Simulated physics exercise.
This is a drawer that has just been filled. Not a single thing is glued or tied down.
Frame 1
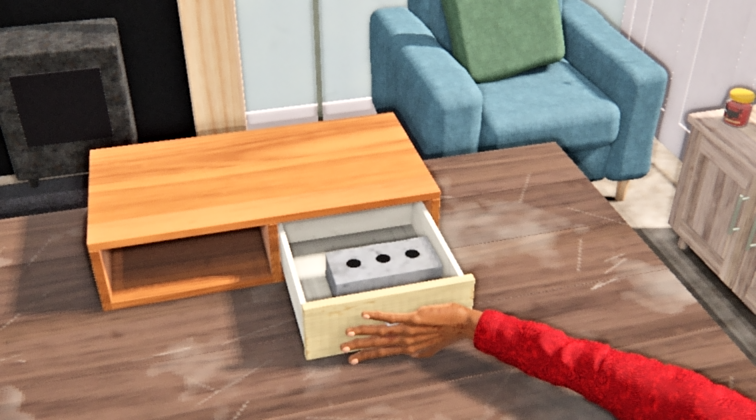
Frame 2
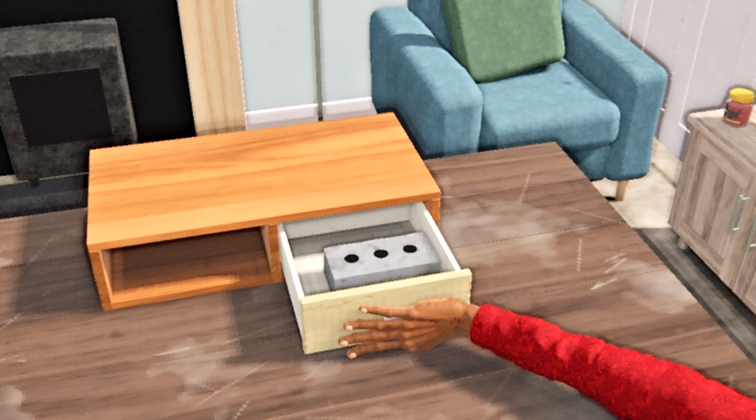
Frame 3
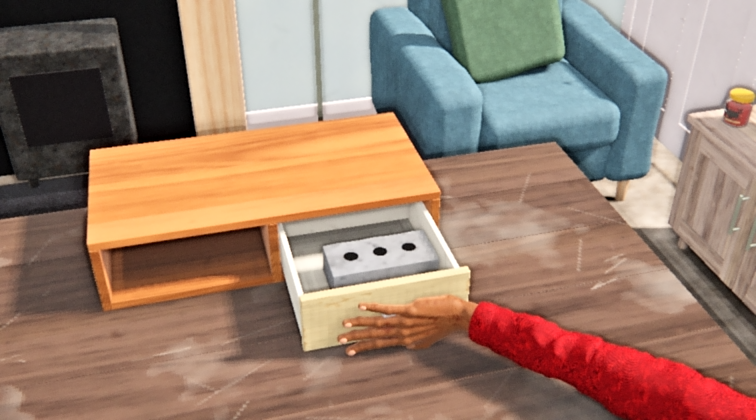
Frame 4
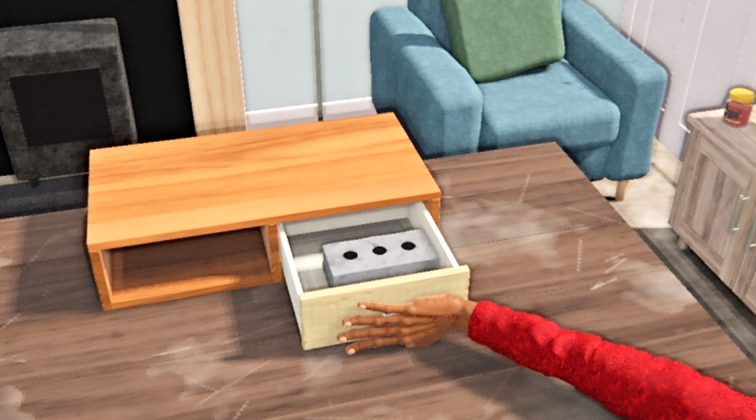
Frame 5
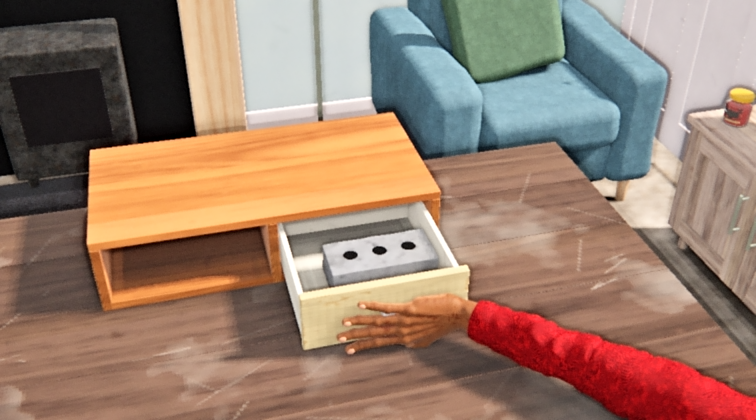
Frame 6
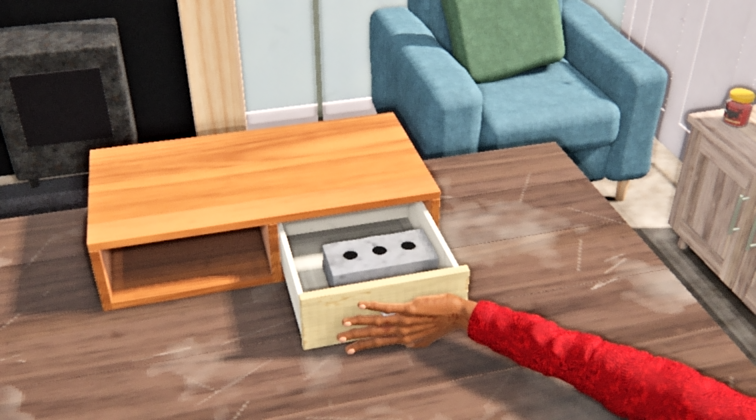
In this clip, a hand in a red sleeve rests against the front of an open drawer holding a grey brick with three holes, nudging it slightly inward toward the wooden chest before hand and drawer stay nearly still.
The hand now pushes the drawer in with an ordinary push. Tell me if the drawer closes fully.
Fits back in.
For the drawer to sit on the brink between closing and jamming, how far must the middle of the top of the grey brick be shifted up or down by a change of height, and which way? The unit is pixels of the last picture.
20 pixels, up.
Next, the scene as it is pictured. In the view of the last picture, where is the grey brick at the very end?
Once it all settles, the centre sits at about (351, 197).
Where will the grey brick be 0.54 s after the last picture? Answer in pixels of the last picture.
Centre: Approx (368, 236).
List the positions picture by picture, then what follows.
The first picture shows drawer (368, 265) wide open; grey brick (383, 272).
The second picture shows drawer (366, 260) wide open; chest (262, 202).
The third picture shows drawer (365, 258) wide open; grey brick (380, 265).
The fourth picture shows drawer (364, 257) wide open; chest (262, 202).
The fifth picture shows drawer (364, 257) wide open; grey brick (380, 263).
The sixth picture shows drawer (364, 257) wide open; chest (262, 202).
Then, 0.54 s later than the last frame, drawer about half in.
When it is over, the drawer goes all the way in.
